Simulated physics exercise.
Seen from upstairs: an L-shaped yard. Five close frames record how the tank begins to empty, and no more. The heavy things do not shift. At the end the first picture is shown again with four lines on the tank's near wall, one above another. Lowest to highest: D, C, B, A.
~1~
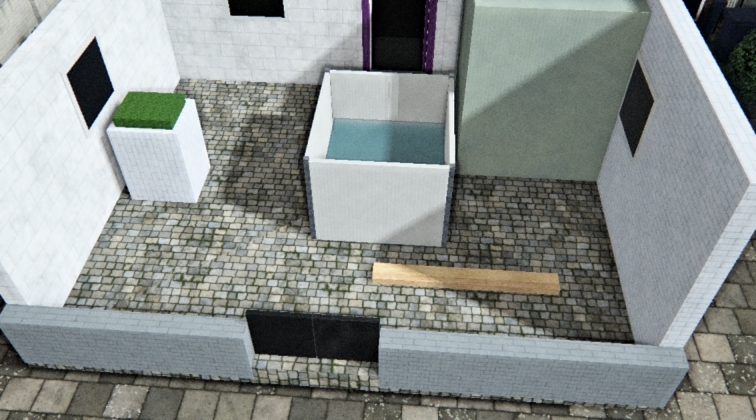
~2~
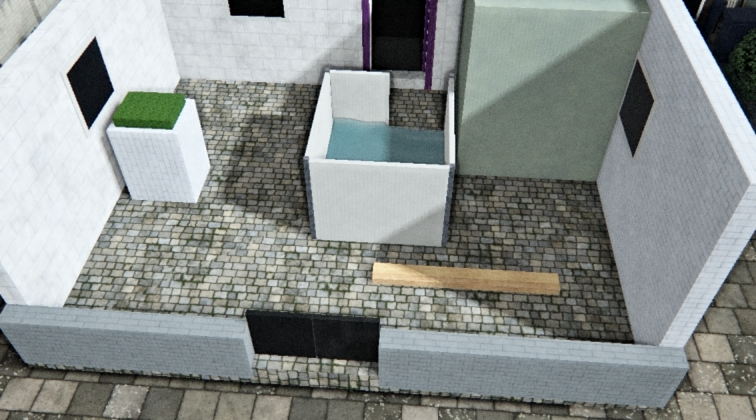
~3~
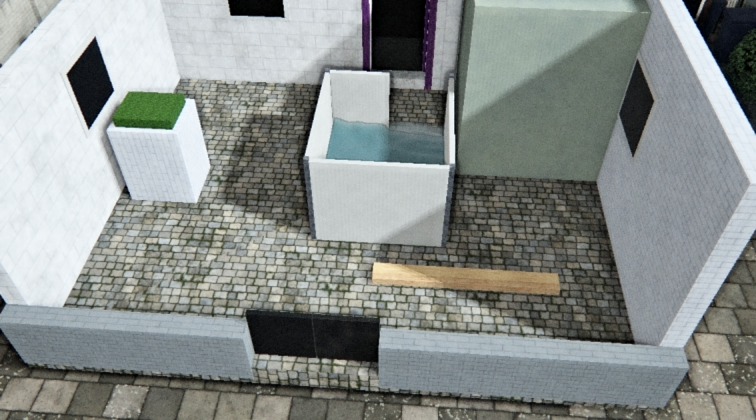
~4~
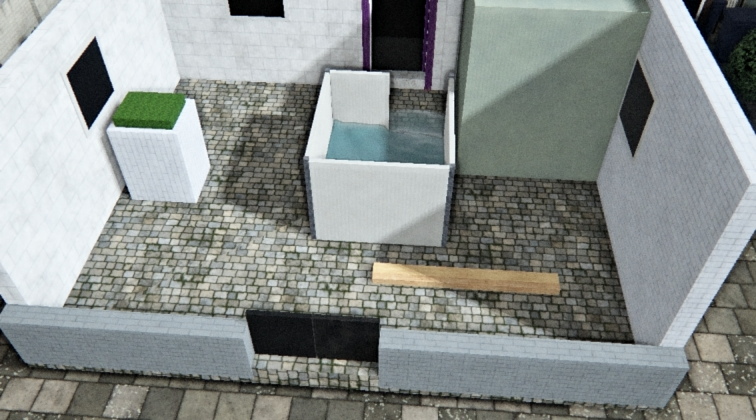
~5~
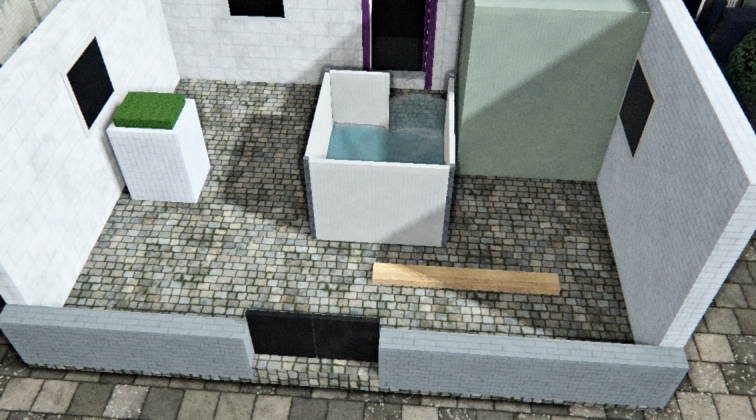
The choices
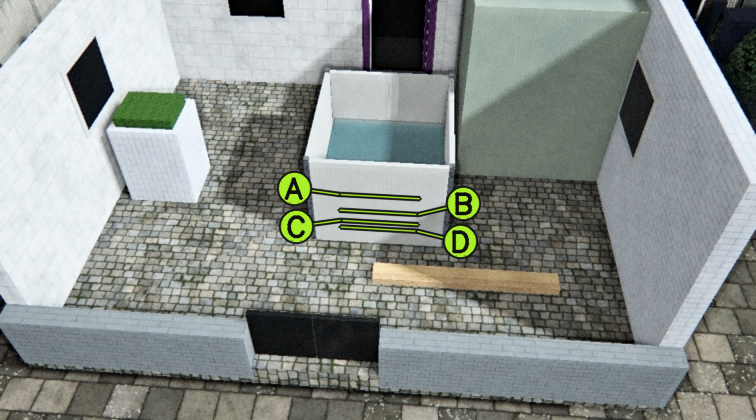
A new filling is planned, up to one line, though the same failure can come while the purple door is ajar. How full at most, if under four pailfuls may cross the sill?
C will do.
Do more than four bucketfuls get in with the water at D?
No, that is safe.
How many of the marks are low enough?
Two of them.
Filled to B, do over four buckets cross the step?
Yes, it does.
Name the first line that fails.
Here it is line B.
In lime, A at (379, 196); B at (379, 212); C at (378, 222); D at (378, 229); from the bottom up D, C, B, A.
With A, dozens of bucketfuls pour in.
With B, about 11 bucketfuls get in.
With C, a bucket or two gets in.
With D, nothing gets over.
